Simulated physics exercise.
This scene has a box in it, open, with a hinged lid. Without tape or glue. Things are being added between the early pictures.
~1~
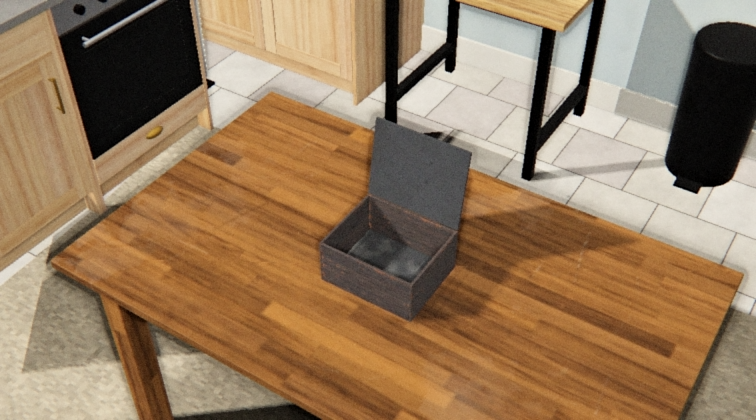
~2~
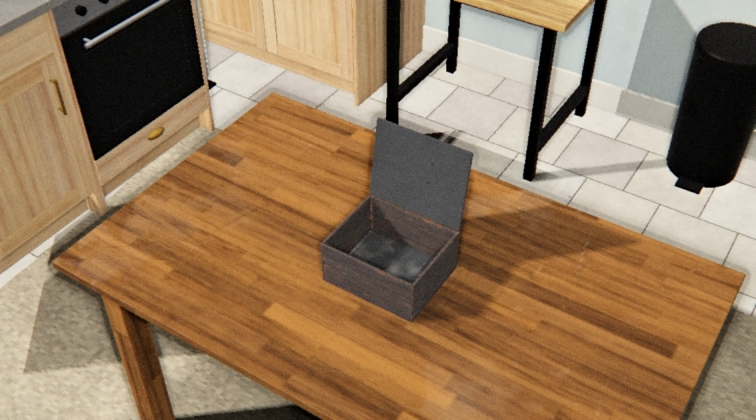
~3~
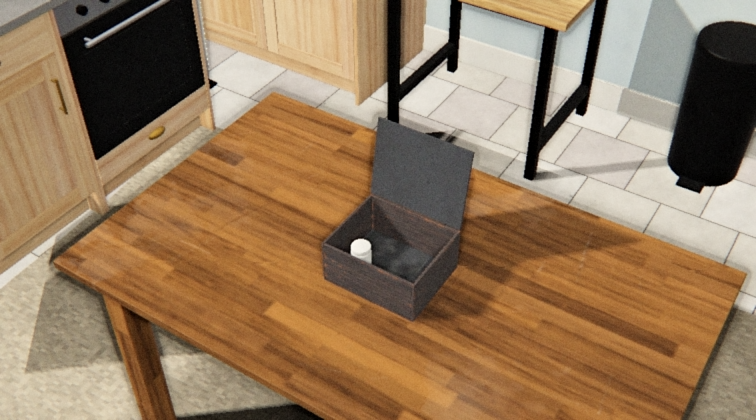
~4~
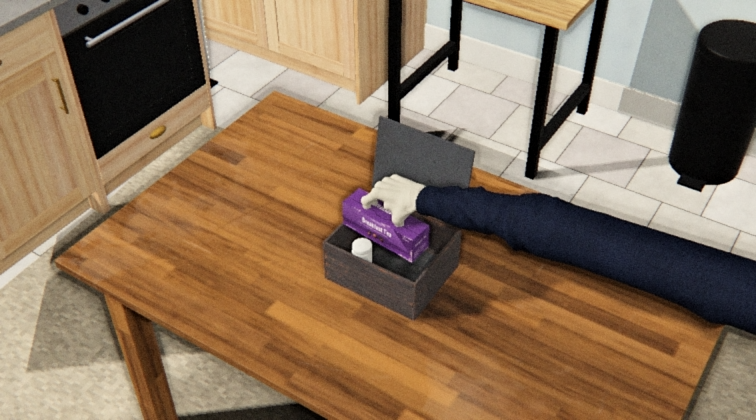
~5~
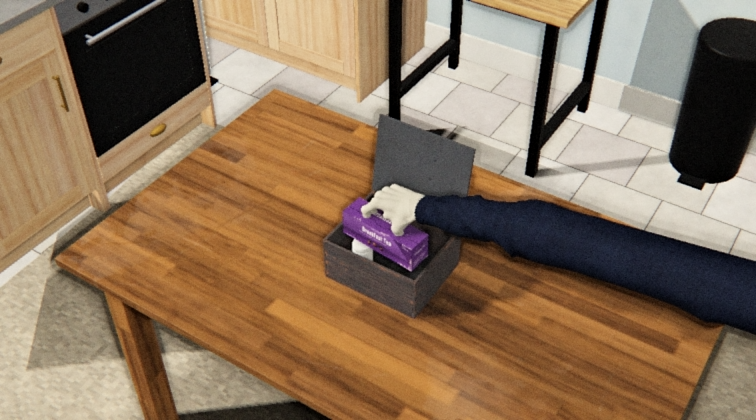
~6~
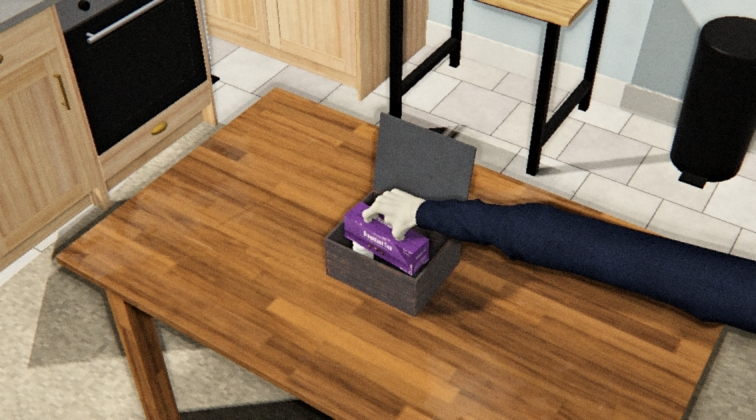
A gloved hand lowers a purple carton into an open box holding a white object.
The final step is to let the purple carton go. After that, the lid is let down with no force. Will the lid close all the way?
No. The lid is not fully lowered.
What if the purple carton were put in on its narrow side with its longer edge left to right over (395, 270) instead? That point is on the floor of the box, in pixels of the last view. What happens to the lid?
Then it sits on the rim.
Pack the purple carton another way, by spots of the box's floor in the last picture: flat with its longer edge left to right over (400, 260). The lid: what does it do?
With this placement the lid lies closed.
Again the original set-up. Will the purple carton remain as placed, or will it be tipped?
At the finish the purple carton goes crooked.
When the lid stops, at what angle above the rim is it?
The lid sits around 30° above the rim.
Then, 0.50 s past the last view, purple carton rocked 46° from its first pose near (385, 253); white shaker rocked 6° from its first pose.
Then, 1.10 s past the last view, lid starting down; purple carton rocked 39° from its first pose near (383, 250); white shaker rocked 30° from its first pose.
Then, 1.50 s past the last view, lid 65° above the rim; purple carton rocked 39° from its first pose near (383, 250); white shaker rocked 30° from its first pose.
Then, 1.80 s past the last view, lid 42° above the rim; purple carton rocked 39° from its first pose near (383, 250); white shaker rocked 30° from its first pose.
Finally, lid 29° above the rim; down or leaning hard in the box, purple carton; left askew, white shaker. Final places as the last picture's camera would see them, purple carton near (382, 251).
